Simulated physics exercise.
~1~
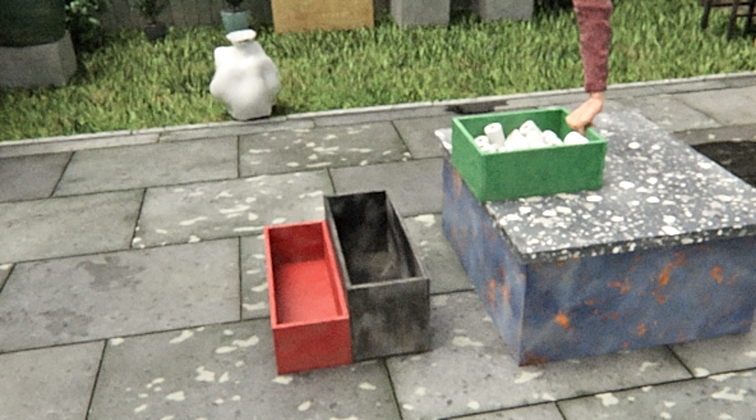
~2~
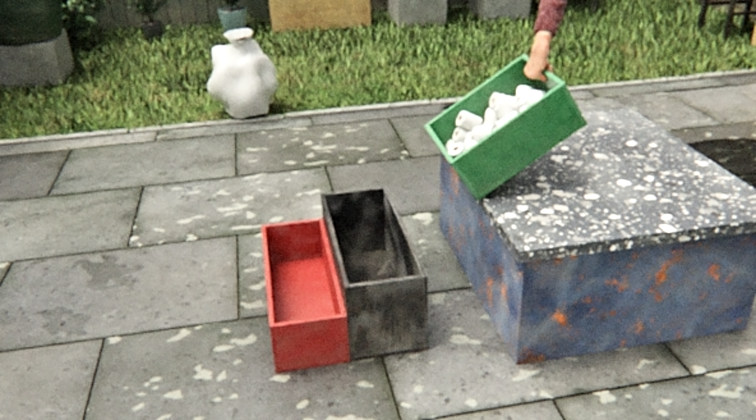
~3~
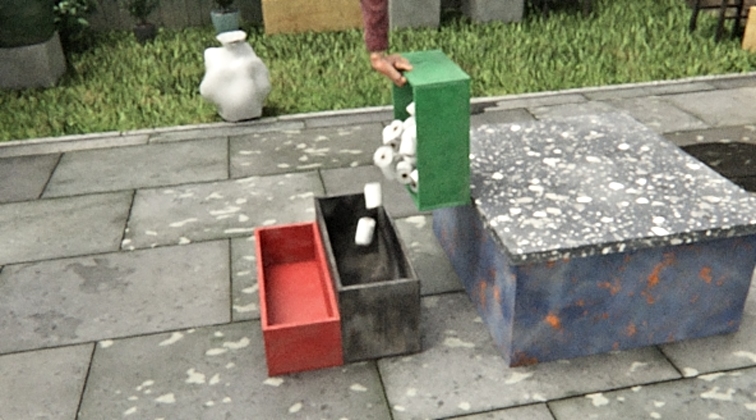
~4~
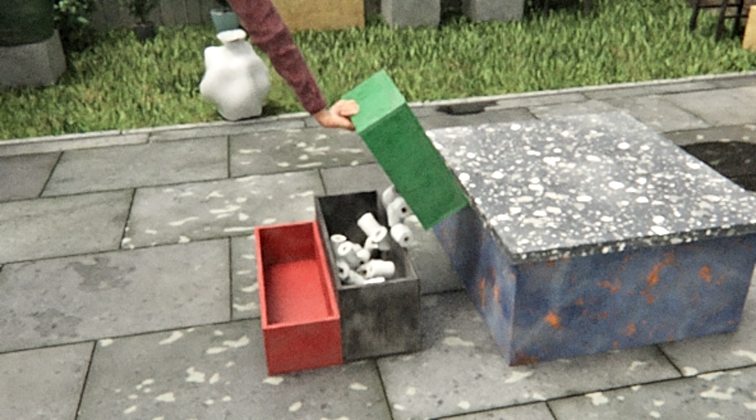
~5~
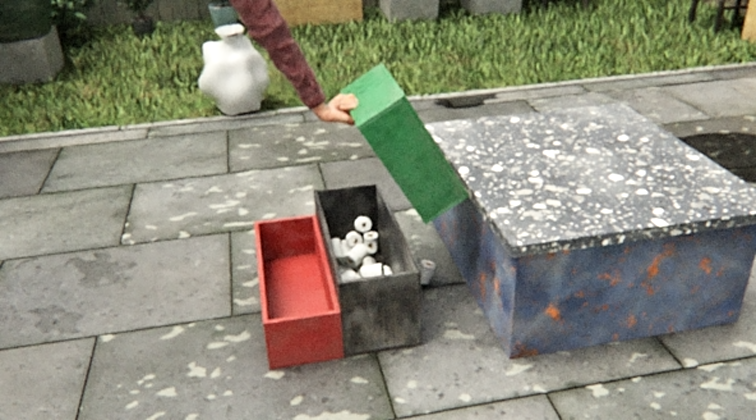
A hand tipping a green crate off a speckled bench, spilling white rolls into a black box beside an empty red tub.
